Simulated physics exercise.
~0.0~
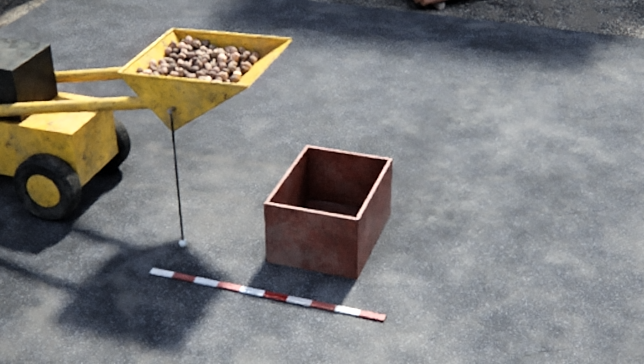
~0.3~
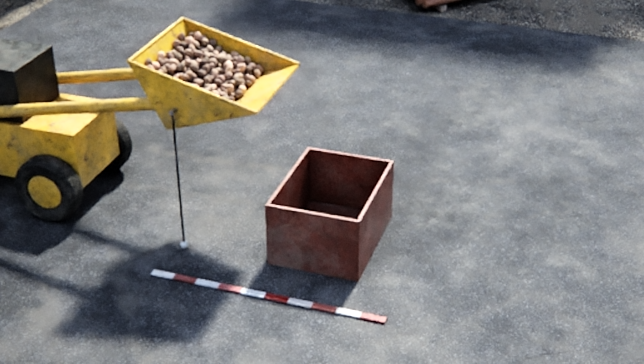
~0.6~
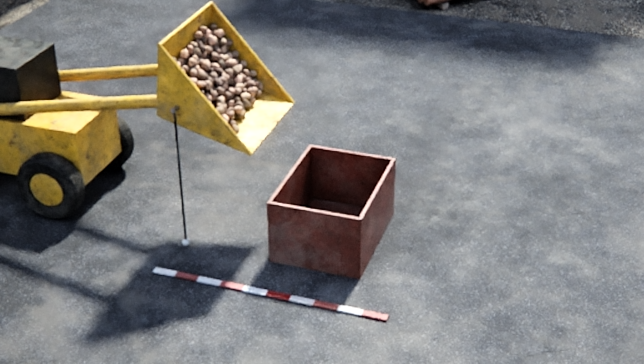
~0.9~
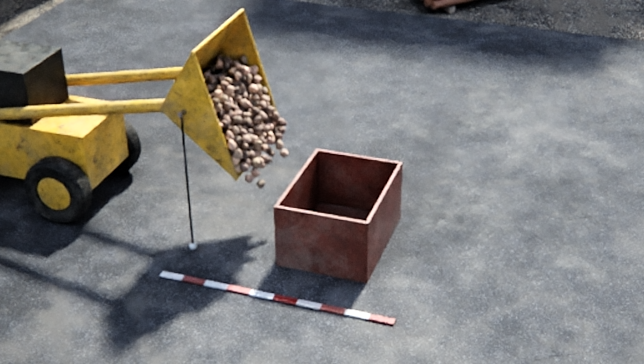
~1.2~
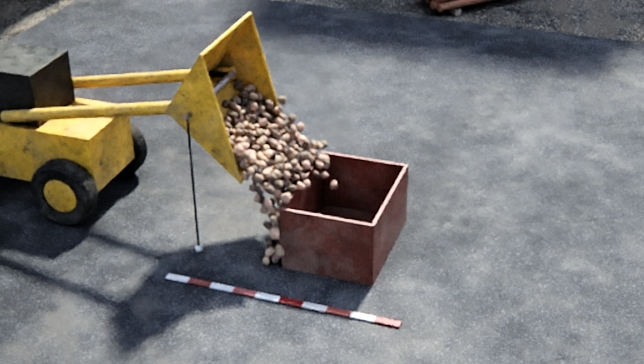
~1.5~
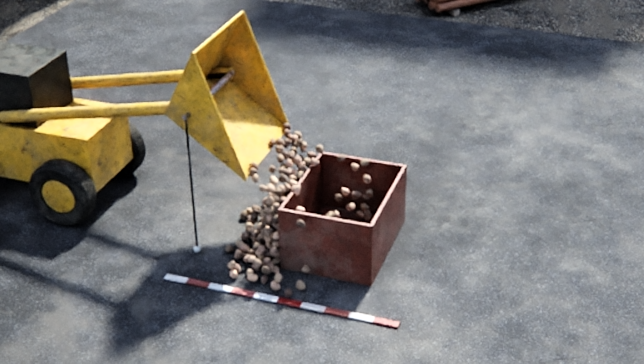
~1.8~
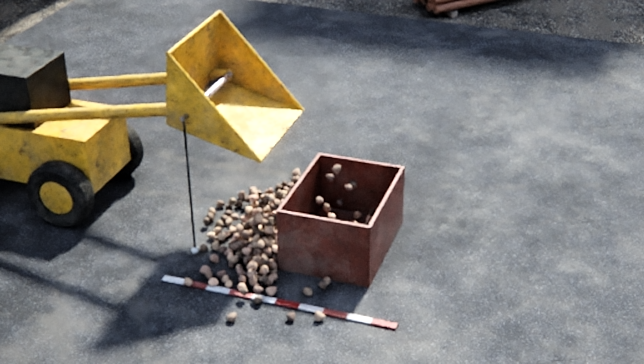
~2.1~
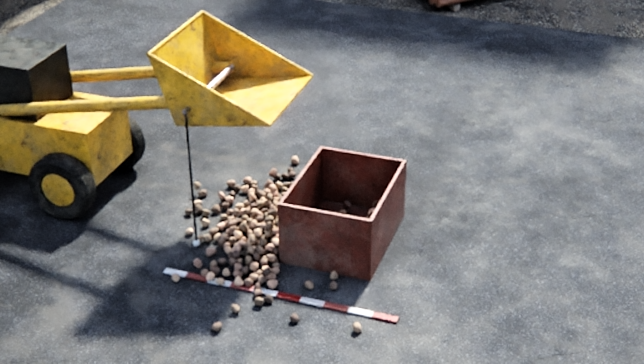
On a patch of grey tarmac, a small yellow loader tipped its bucket of brownish stones toward a reddish-brown open box, but most spilled into a heap on the ground in front of it, only a few landed inside, and the emptied bucket tilted back.
